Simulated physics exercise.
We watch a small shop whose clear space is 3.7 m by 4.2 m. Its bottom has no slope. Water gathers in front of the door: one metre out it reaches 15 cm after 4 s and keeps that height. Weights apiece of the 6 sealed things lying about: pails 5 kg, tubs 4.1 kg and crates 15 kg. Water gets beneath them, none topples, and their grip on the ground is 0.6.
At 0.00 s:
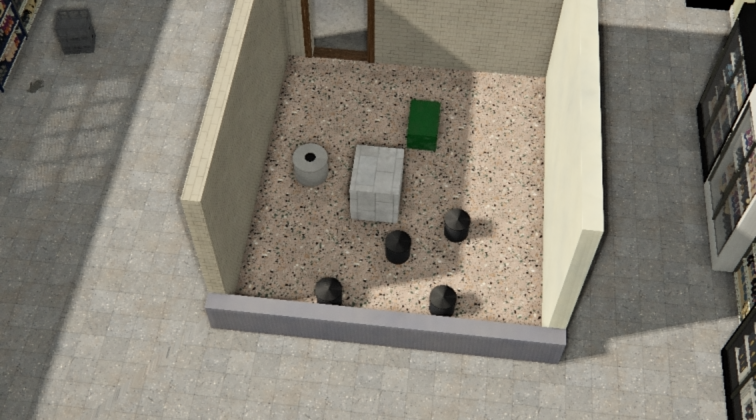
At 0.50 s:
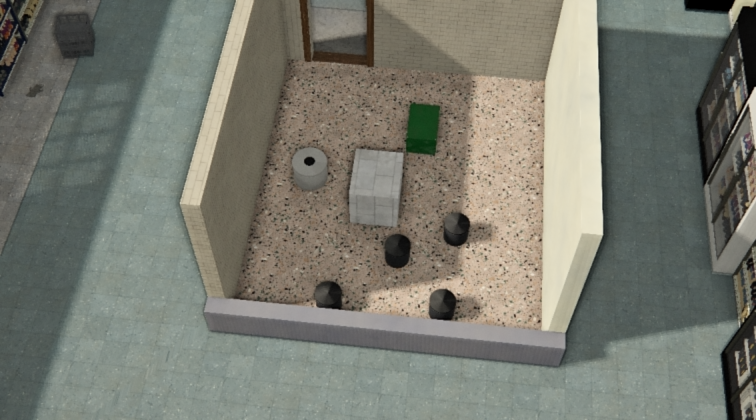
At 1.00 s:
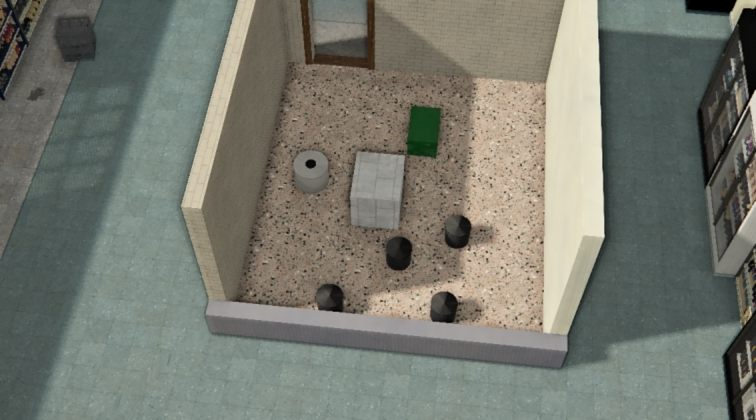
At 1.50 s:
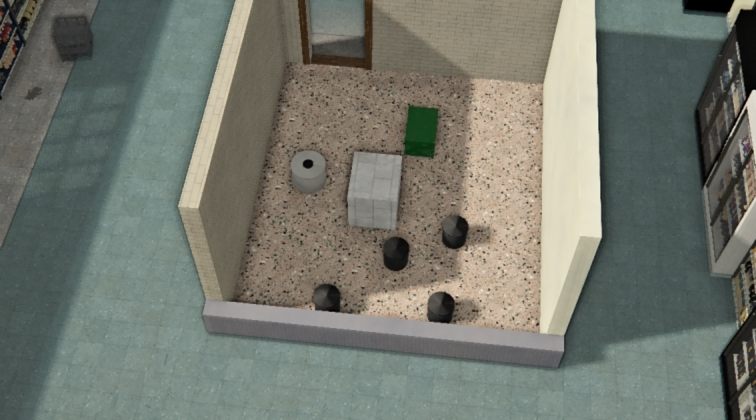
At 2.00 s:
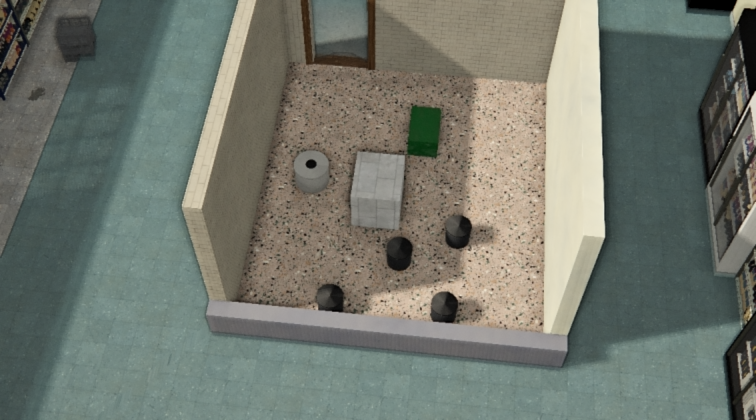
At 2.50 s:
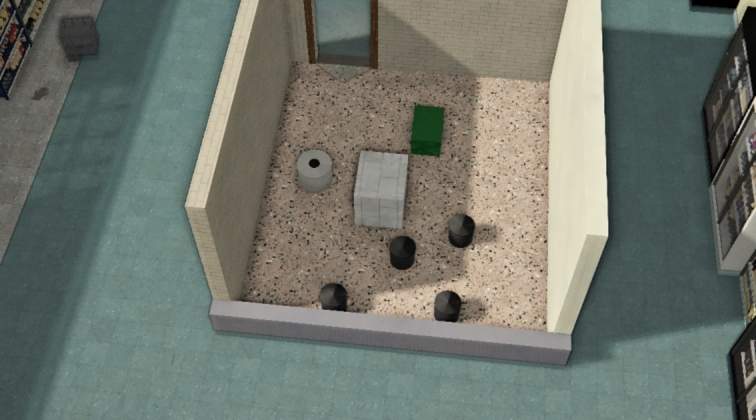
A small shop space with a speckled floor, cream walls and a low grey front ledge is seen from high above. A green crate sits behind a pale grey block near the middle, with a round grey tub to the left and four dark, rounded objects towards the front. Nothing inside shifts, while the surrounding paving turns from grey to blue-green early on and the view wavers very slightly.
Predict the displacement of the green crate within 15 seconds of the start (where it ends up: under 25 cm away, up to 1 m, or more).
The green crate barely shifts.
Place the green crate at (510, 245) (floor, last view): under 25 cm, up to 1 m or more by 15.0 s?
It barely shifts.
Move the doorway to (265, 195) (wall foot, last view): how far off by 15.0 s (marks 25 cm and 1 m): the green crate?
In that case the green crate stays put.
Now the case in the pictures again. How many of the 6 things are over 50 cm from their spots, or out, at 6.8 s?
By then 1.
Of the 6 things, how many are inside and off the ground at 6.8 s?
At that moment 1.
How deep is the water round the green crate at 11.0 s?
Roughly 2 cm.
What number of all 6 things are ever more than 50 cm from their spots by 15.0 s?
3 of them.
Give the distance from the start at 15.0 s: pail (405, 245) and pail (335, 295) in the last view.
In that order: 20 cm, 200 cm.
After 3.5 s the green crate is near (428, 123), 0.0 m from its start, aground; 0 afloat.
After 6.8 s the green crate is near (428, 123), 0.0 m from its start, aground; 1 afloat.
After 11.0 s the green crate is near (428, 123), 0.0 m from its start, aground; 2 afloat.
After 15.0 s the green crate is near (428, 123), 0.0 m from its start, aground; 3 afloat.
